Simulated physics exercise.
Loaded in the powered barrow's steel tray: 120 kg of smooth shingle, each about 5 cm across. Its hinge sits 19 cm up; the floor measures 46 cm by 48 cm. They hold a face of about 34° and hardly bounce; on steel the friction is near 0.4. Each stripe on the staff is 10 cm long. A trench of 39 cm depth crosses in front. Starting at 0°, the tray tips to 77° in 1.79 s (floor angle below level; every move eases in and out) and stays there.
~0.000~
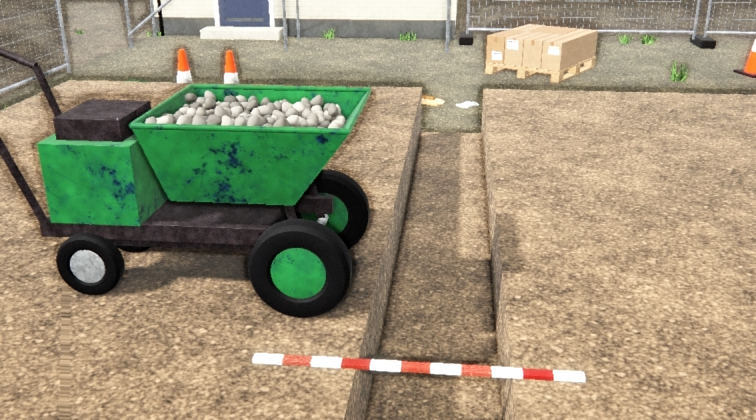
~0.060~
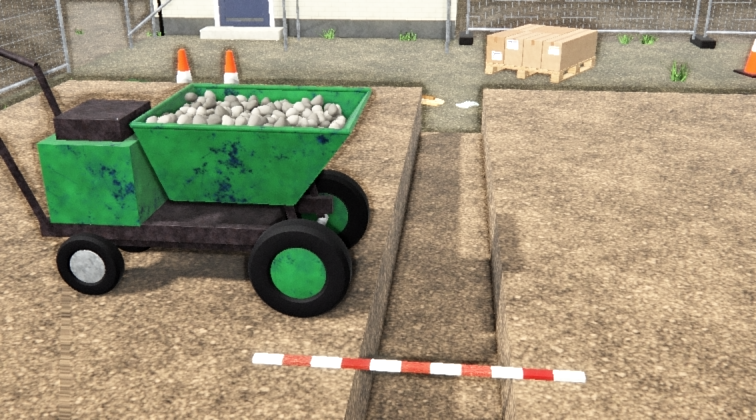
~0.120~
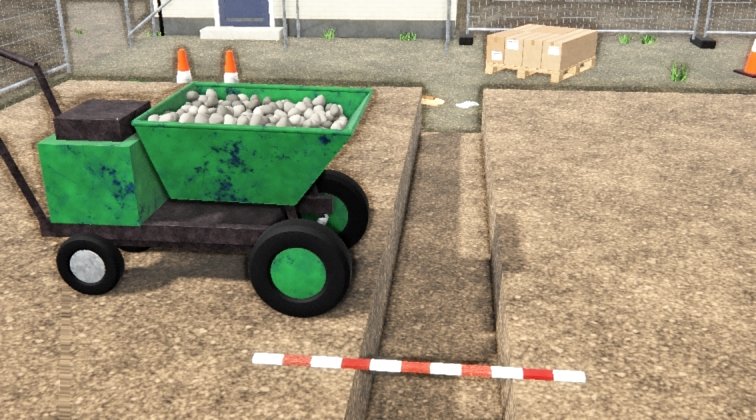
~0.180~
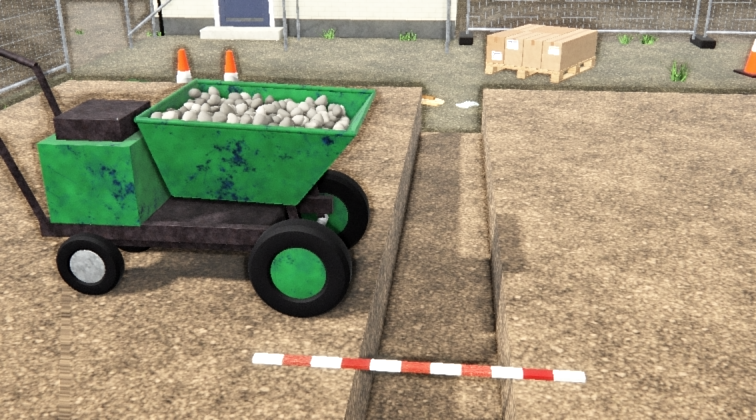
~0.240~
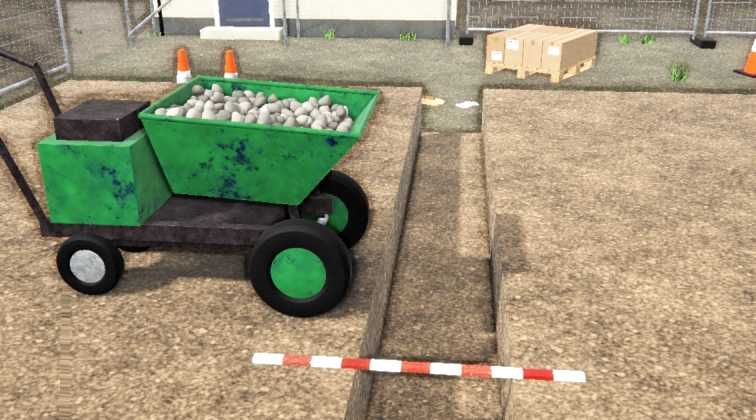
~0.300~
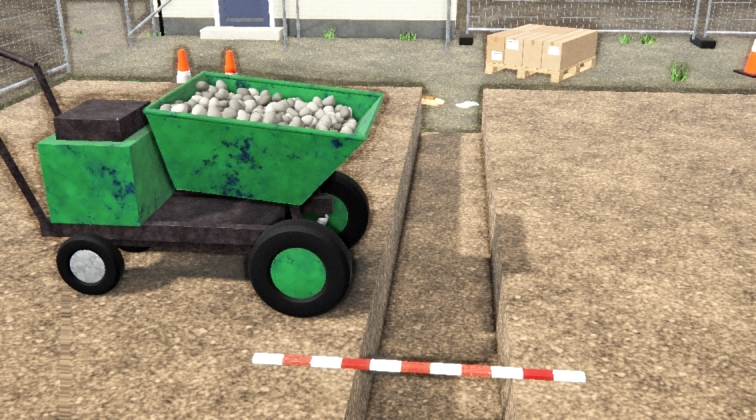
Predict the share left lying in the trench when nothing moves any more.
Some 65 per cent of it.
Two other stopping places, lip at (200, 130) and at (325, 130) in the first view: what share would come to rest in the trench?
Near 75 per cent from the first place, 85 from the second.
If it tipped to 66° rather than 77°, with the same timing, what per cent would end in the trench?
Then about 65 per cent.
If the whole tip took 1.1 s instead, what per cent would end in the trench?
It would be near 60 per cent.
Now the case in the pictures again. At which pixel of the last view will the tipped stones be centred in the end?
Their middle is at about (483, 354).
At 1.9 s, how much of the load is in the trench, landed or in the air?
About 40 per cent by then.
After 1.3 s the floor is at 65°; 94 % in the tray, 6 % in the trench; the foremost stones are at (507, 275).
After 1.9 s the floor is at 77°; 26 % in the tray, 42 % in the trench, 33 % past the trench; the foremost stones are at (669, 291).
After 2.2 s the floor is at 77°; 4 % in the tray, 59 % in the trench, 36 % past the trench; the foremost stones are at (717, 283).
After 4.2 s the floor is at 77°; 0 % in the tray, 65 % in the trench, 35 % past the trench; the foremost stones are at (726, 283).
